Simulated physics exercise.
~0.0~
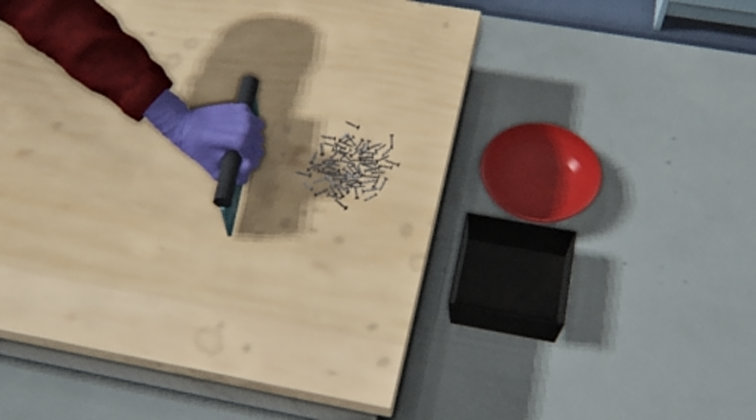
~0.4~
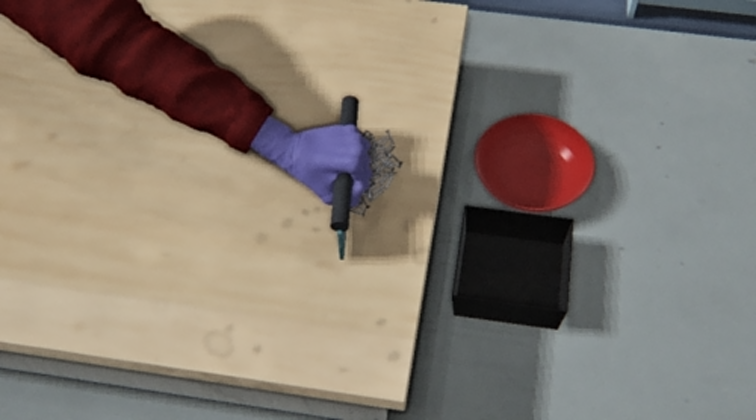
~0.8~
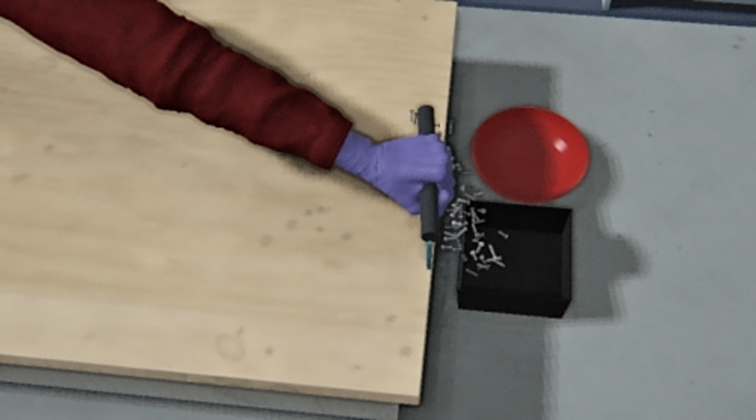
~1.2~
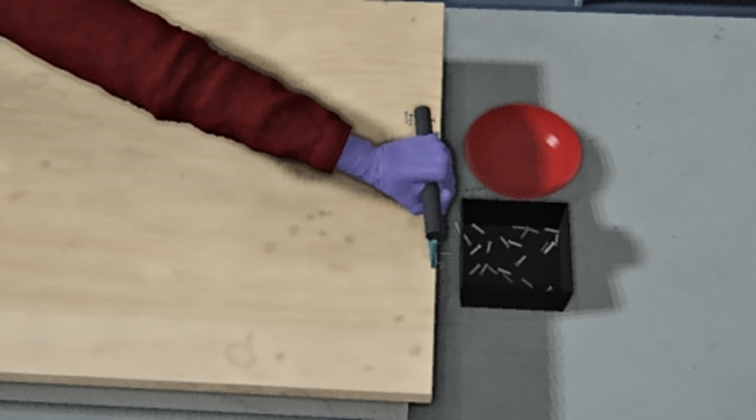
At first, a purple-gloved hand in a dark red sleeve holds a scraper to the left of a loose heap of small steel screws on a pale wooden board. The hand sweeps the scraper to the right, driving into the heap and pushing it toward the board's edge. There the scraper stops, and screws spill over the side beside a black tin. Some drop into the tin while others miss it and fall past the edge. By the end, screws lie scattered in the tin, a few remain on the board near the still hand, and the red bowl is empty.
